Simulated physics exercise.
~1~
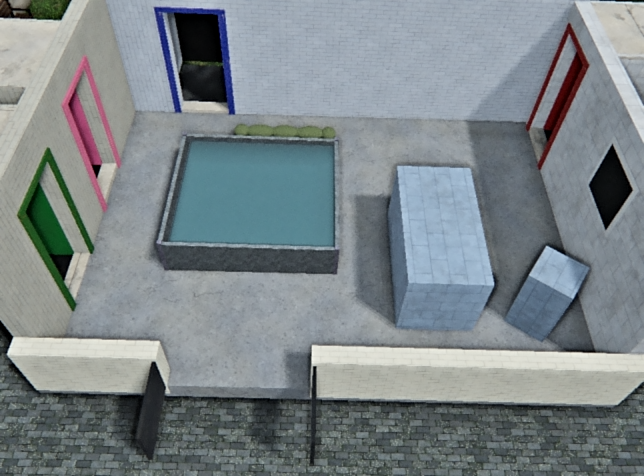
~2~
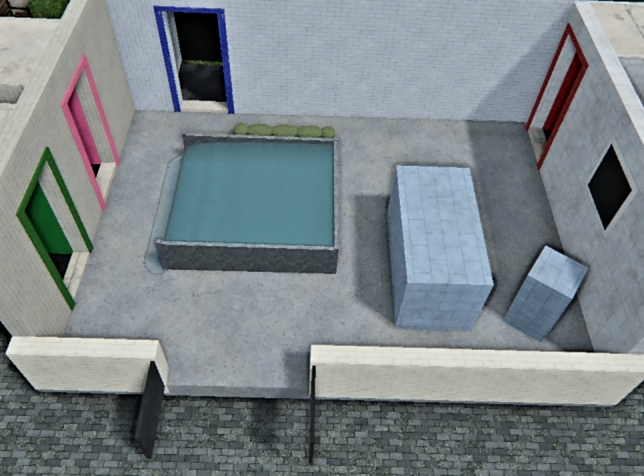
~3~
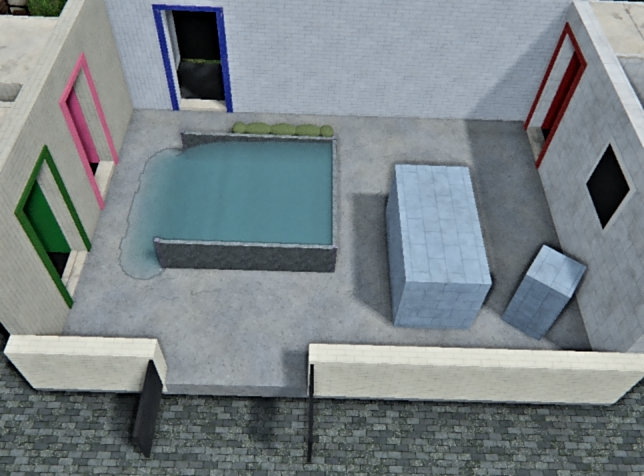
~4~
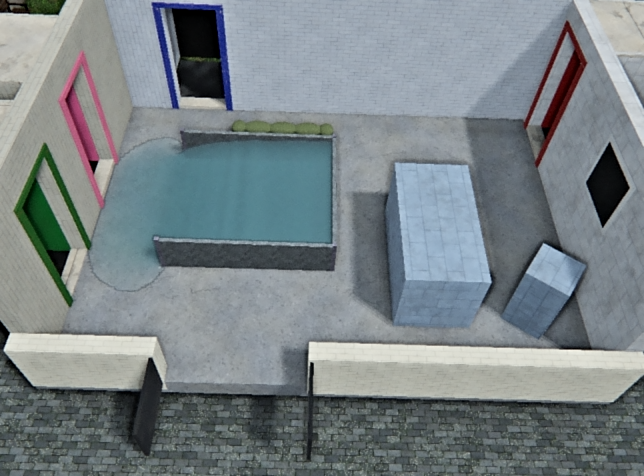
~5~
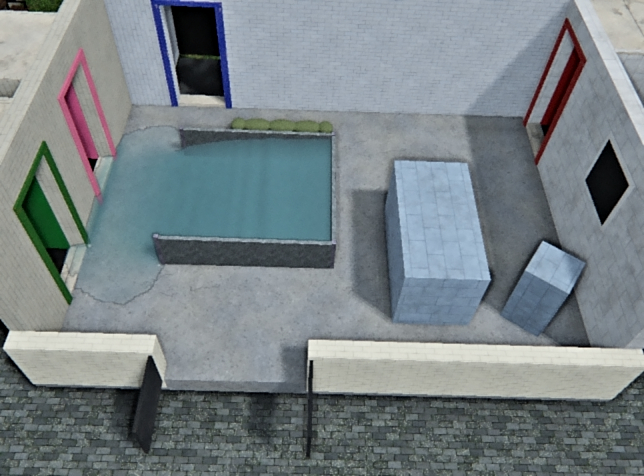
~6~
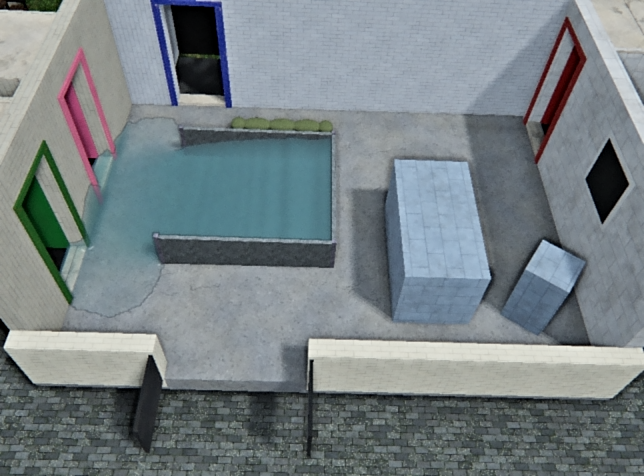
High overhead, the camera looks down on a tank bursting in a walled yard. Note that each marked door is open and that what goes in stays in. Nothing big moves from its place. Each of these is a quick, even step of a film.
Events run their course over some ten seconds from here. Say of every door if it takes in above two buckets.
At the end, pink door: Past the limit; green door: Past the limit; red door: Inside the limit; blue door: Past the limit.
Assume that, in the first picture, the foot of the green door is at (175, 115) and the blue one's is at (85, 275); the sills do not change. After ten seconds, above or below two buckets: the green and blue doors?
Result - green runs over the limit, blue runs over the limit.
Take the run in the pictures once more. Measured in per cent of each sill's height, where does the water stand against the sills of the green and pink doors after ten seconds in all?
About 230 and 70 %.
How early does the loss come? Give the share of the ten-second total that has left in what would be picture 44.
I'd put it near 85 in a hundred.
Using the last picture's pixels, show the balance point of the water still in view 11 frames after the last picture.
The water centres close to (187, 205).
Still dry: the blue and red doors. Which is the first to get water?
The blue one, I reckon.
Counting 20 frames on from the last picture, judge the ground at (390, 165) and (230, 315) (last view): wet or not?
Result, in the order given: Not wetted / wetted.
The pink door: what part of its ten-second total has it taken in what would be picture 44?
Close to 100 out of every hundred.
A moment on, water covers 15 % of the floor; the pink door far over two buckets in, the green door over two buckets in, the red door not reached, the blue door not reached.
Next, water covers 25 % of the floor; the pink door far over two buckets in, the green door far over two buckets in, the red door not reached, the blue door wet at the sill, nothing in.
Then, water covers 45 % of the floor; the pink door far over two buckets in, the green door far over two buckets in, the red door not reached, the blue door under two buckets in.
Later, water covers 80 % of the floor; the pink door far over two buckets in, the green door far over two buckets in, the red door wet at the sill, nothing in, the blue door over two buckets in.
In the end, water covers 95 % of the floor; the pink door far over two buckets in, the green door far over two buckets in, the red door wet at the sill, nothing in, the blue door over two buckets in.
